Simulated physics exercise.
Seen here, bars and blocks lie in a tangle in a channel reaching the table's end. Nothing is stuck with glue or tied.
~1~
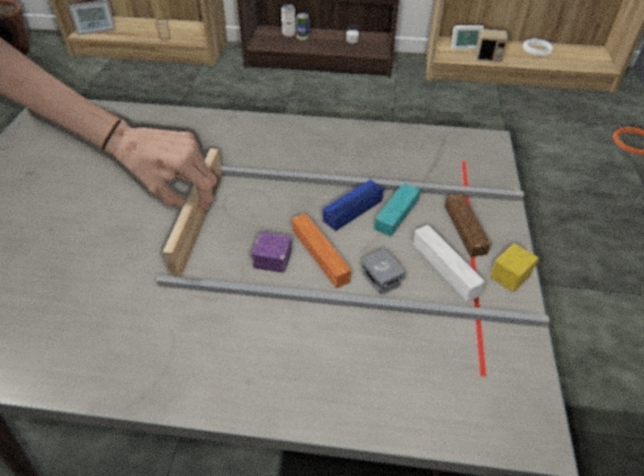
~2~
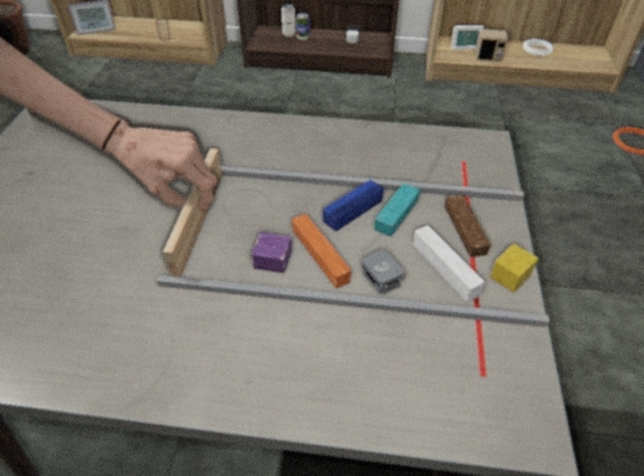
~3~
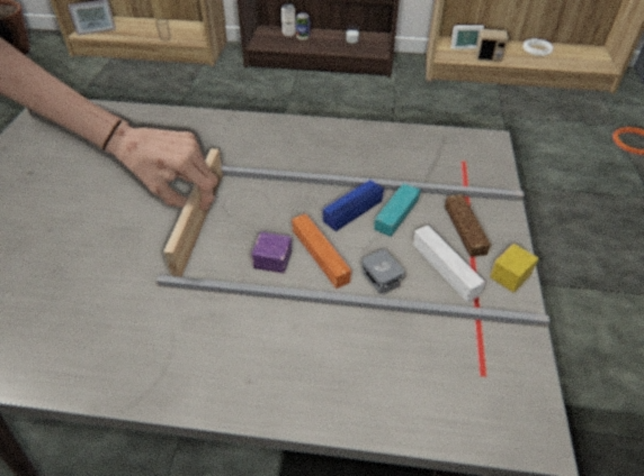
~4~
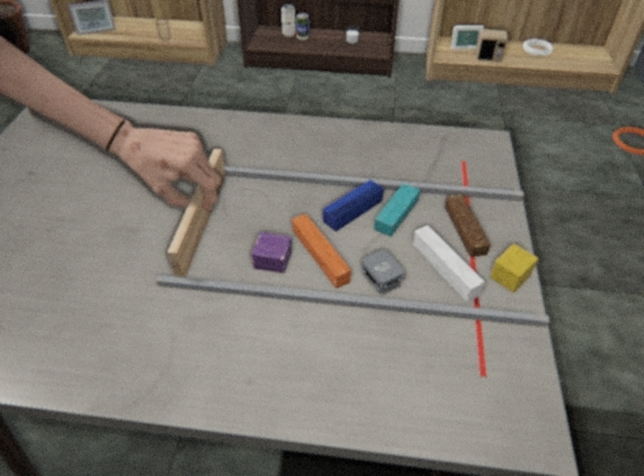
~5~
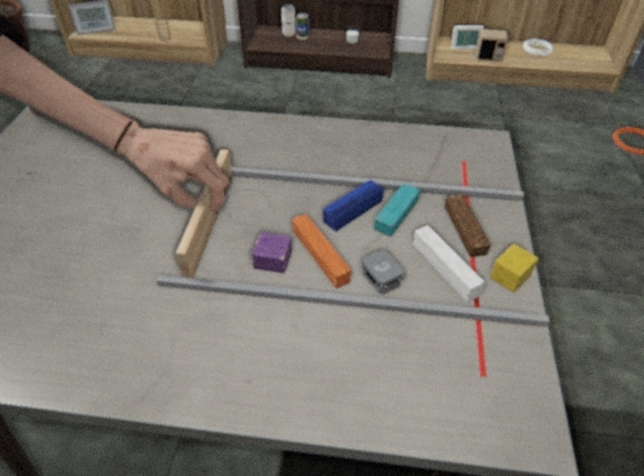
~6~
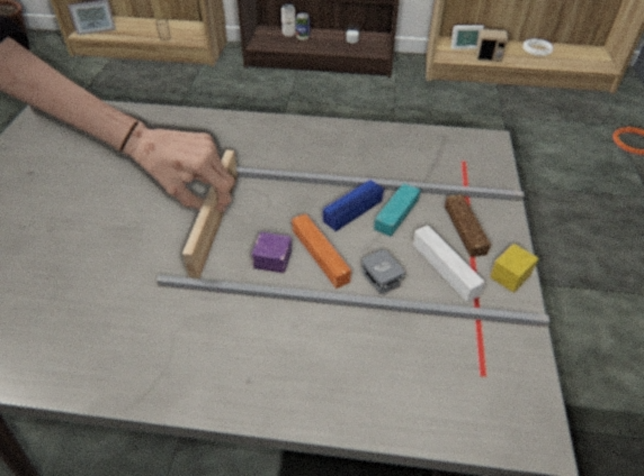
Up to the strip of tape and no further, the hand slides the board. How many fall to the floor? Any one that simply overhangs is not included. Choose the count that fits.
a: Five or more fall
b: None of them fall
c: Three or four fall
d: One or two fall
c, three or four fall.
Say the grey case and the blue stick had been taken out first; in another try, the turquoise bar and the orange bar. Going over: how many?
The answer is 1 and then 1.
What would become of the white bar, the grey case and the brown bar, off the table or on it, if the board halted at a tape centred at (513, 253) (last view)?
OK, so the white bar comes off, the grey case comes off, and the brown bar? It comes off.
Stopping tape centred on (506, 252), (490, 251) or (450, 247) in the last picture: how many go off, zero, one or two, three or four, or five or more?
Number fallen at each tape, in order - at least five, three or four, either one or two.
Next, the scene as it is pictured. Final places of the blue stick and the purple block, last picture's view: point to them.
Blue stick at (480, 213), purple block at (495, 288).
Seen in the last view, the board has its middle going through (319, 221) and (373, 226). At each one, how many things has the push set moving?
Answer - first 4, then 6.
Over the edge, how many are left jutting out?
I get 1.
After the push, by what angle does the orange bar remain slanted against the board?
Near 35 degrees.
Soon after, none off yet; yellow block at rest near (514, 268); brown bar at rest near (466, 225); white bar at rest near (447, 262).
At rest, the number that fall off is three or four; fallen, grey case, white bar, brown bar and yellow block.
